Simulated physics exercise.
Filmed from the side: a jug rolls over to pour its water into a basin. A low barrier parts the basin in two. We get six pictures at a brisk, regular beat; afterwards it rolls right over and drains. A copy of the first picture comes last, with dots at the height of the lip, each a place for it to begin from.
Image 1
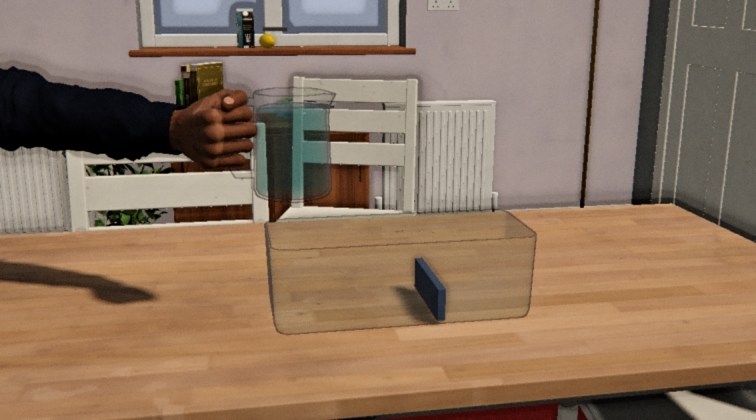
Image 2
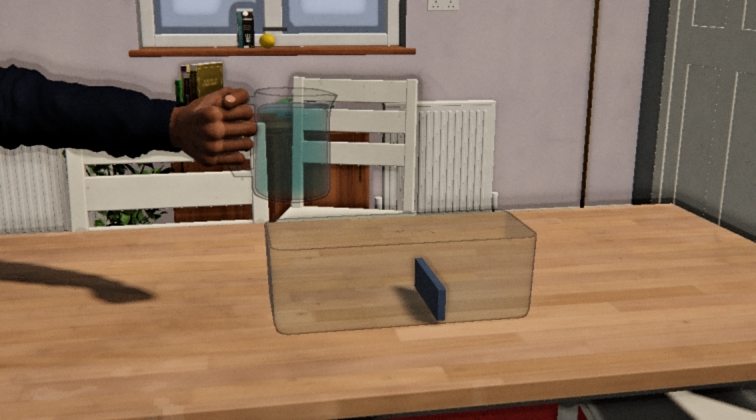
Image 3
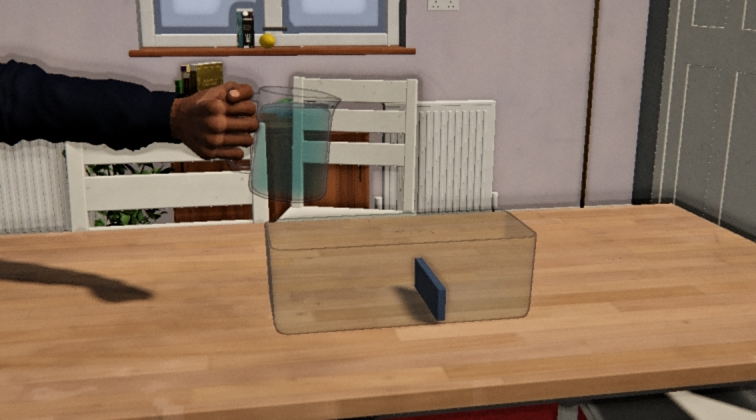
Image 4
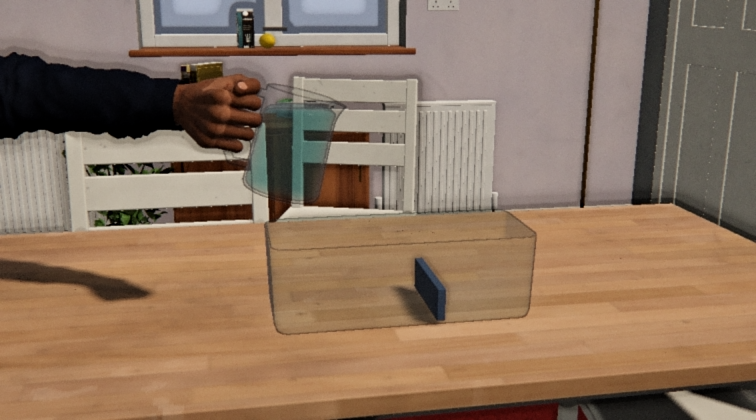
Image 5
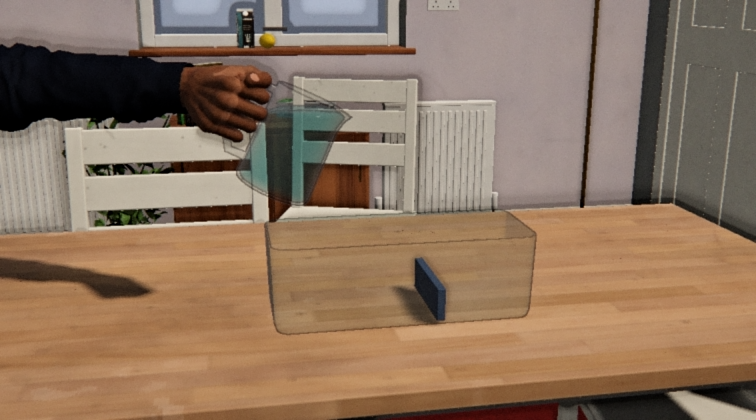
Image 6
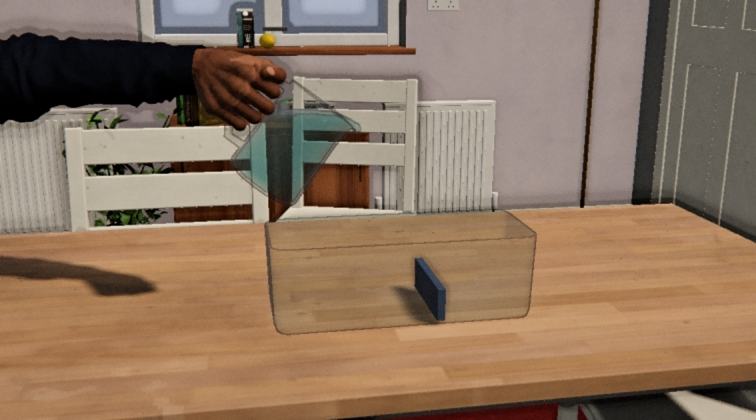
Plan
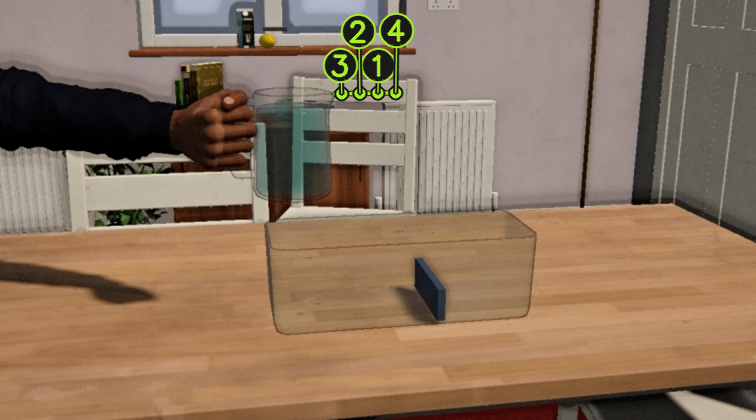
A hand holds a clear jug of blue-green water above a basin and tilts it rightward.
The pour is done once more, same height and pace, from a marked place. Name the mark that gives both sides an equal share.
Use place 1.
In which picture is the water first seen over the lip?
Picture 6.
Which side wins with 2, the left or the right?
The left one.
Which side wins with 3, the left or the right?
The left one.
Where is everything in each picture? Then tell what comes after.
Upright, lip at (334, 93); basin from (274, 333) to (528, 315); top of the wall at (430, 272); nothing has left yet.
Upright, lip at (335, 95); nothing has left yet.
Tipped about 7°, lip at (339, 99); nothing has left yet.
Tipped about 15°, lip at (345, 106); nothing has left yet.
Tipped about 25°, lip at (350, 116); nothing has left yet.
Tipped about 38°, lip at (354, 129); water is over the lip, down to (354, 129).
On the marked copy, 1 at (377, 93); 2 at (359, 93); 3 at (341, 93); 4 at (395, 92).
For place 1, about 50 % ends left of the wall and 50 % right of it.
For place 2, about 80 % ends left of the wall and 15 % right of it; 5 % is lost outside.
For place 3, about 91 % ends left of the wall and 5 % right of it; 4 % is lost outside.
For place 4, about 22 % ends left of the wall and 77 % right of it.
